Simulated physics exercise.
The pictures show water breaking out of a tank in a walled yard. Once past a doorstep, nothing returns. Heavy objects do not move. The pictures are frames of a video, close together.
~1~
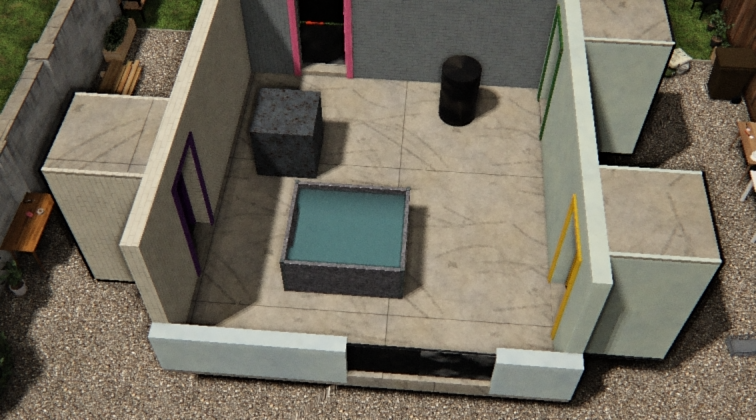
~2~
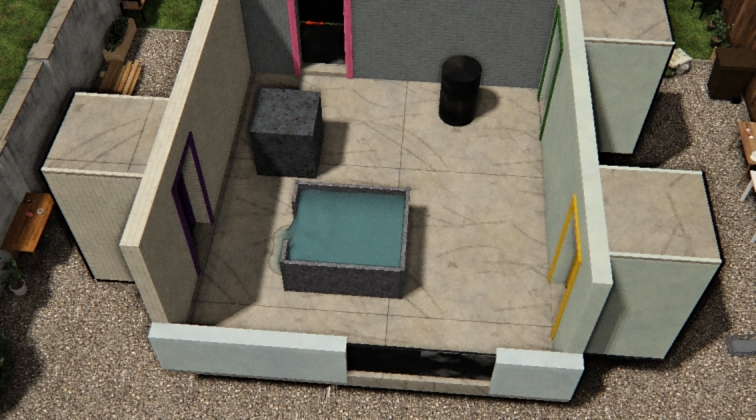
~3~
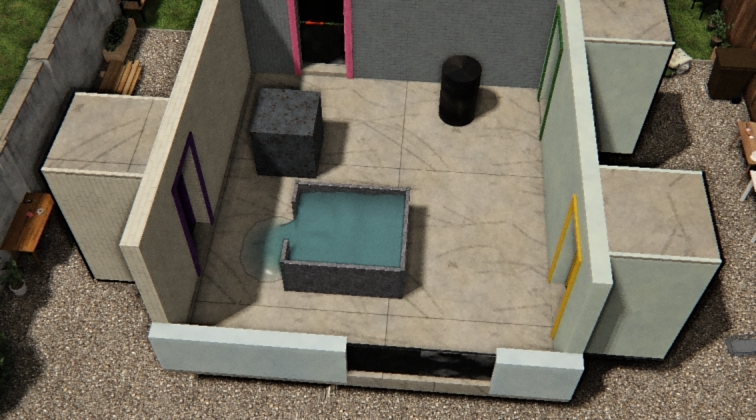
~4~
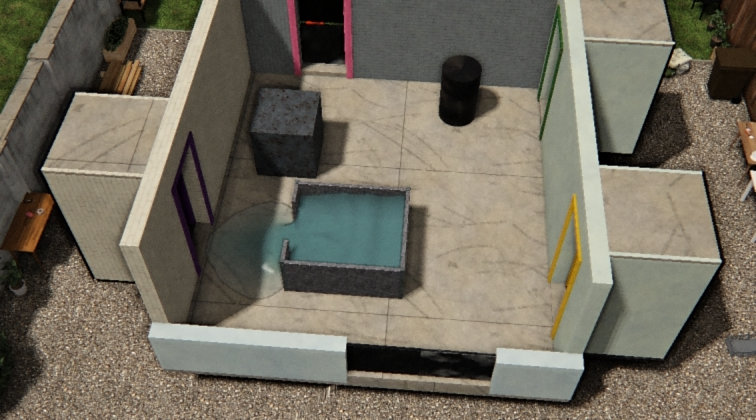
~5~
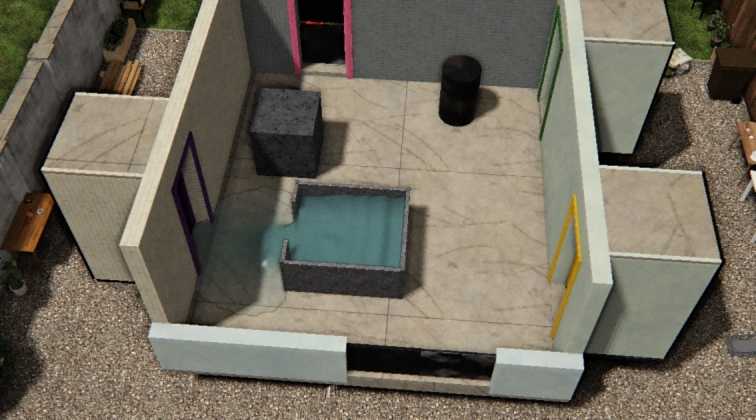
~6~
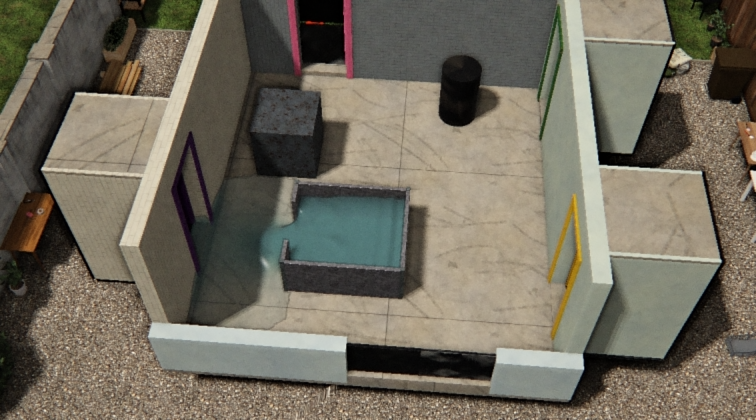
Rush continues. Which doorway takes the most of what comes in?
The purple doorway.
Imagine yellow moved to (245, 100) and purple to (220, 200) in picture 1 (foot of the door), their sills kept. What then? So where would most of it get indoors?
Door with the most inflow: The purple one.
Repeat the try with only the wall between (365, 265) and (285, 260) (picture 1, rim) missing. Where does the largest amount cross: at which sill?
My answer: The yellow one.
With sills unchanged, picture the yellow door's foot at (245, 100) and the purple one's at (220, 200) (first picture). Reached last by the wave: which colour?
That would be the one in green.
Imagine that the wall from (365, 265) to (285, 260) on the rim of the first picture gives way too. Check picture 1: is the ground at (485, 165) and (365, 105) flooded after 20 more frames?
Well, the first point ends up unwetted, and the second one ends up unwetted.
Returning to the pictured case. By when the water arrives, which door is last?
I'd go with the green-painted one.
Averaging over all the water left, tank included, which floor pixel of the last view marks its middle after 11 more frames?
It is near (301, 247).
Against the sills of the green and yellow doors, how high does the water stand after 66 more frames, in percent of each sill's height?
Near 30 and 180 per cent, in that order.
A moment on, water covers 15 % of the floor; yellow door not reached, purple door a lot in, green door not reached, pink door not reached.
Next, water covers 25 % of the floor; yellow door not reached, purple door a lot in, green door not reached, pink door not reached.
Then, water covers 40 % of the floor; yellow door not reached, purple door a lot in, green door not reached, pink door wet at the sill, nothing in.
Later, water covers 70 % of the floor; yellow door a trickle in, purple door a lot in, green door not reached, pink door wet at the sill, nothing in.
In the end, water covers 95 % of the floor; yellow door some in, purple door a lot in, green door wet at the sill, nothing in, pink door wet at the sill, nothing in; the purple door has let in the most.
